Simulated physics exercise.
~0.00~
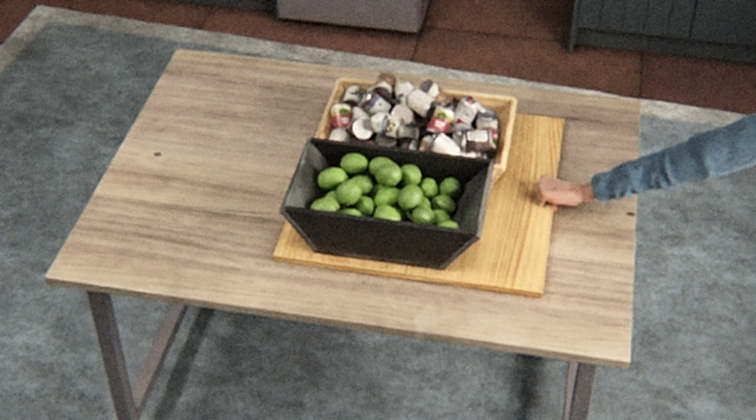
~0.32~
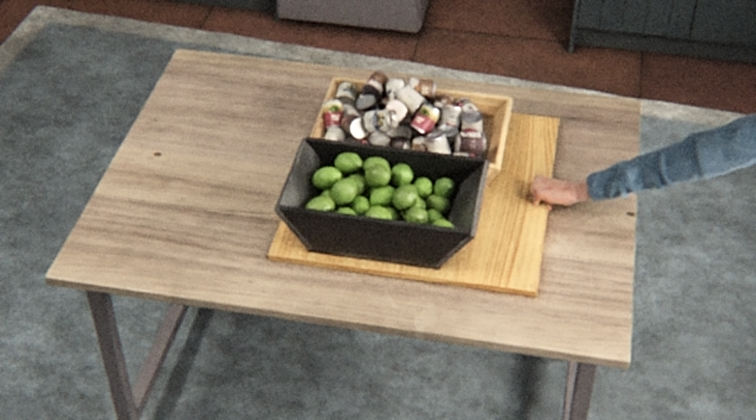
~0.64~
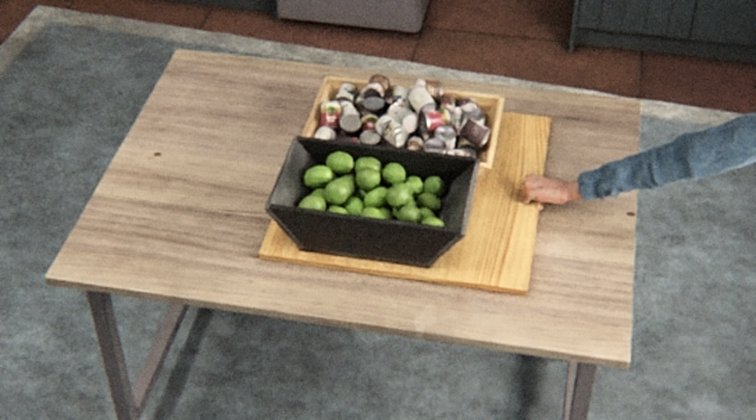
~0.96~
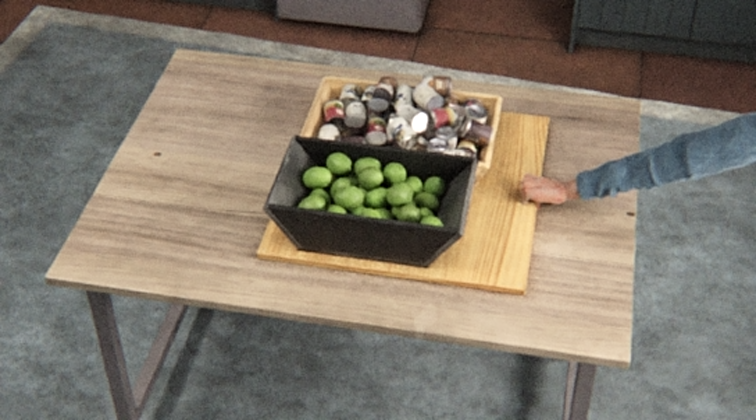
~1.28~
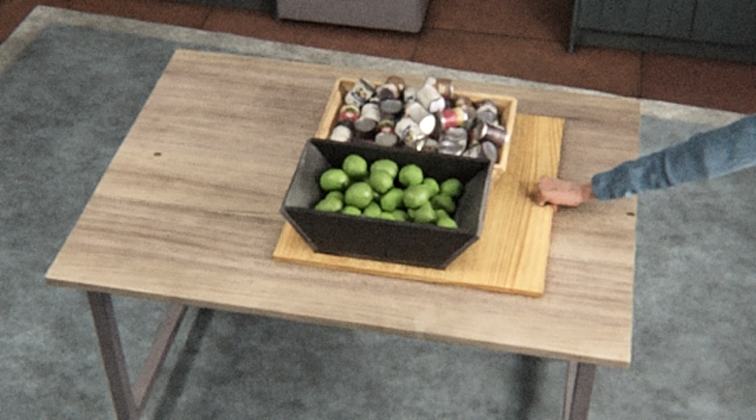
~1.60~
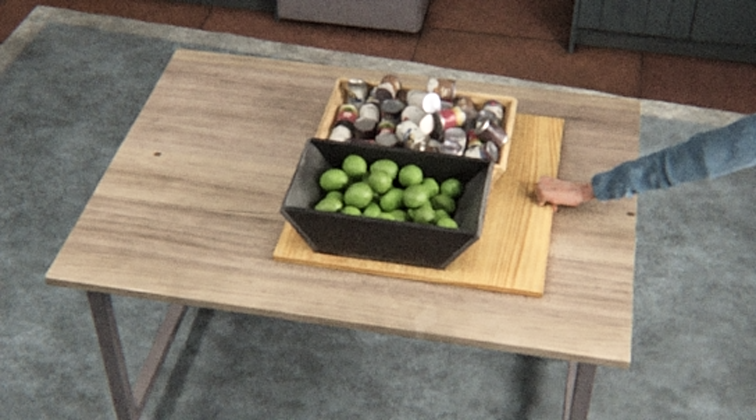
On a wooden table standing on a grey rug, a board carries a black tub of green limes in front of a light wooden tub heaped with small tins. A hand in a blue denim sleeve reaches in from the right to the board's edge. The board slides a short way left, taking both tubs along, and the tins shift and tumble about in their tub. It pauses there briefly, then moves back to the right. At the end the board rests near where it began, the hand still beside it, with all the limes and tins still inside their tubs.
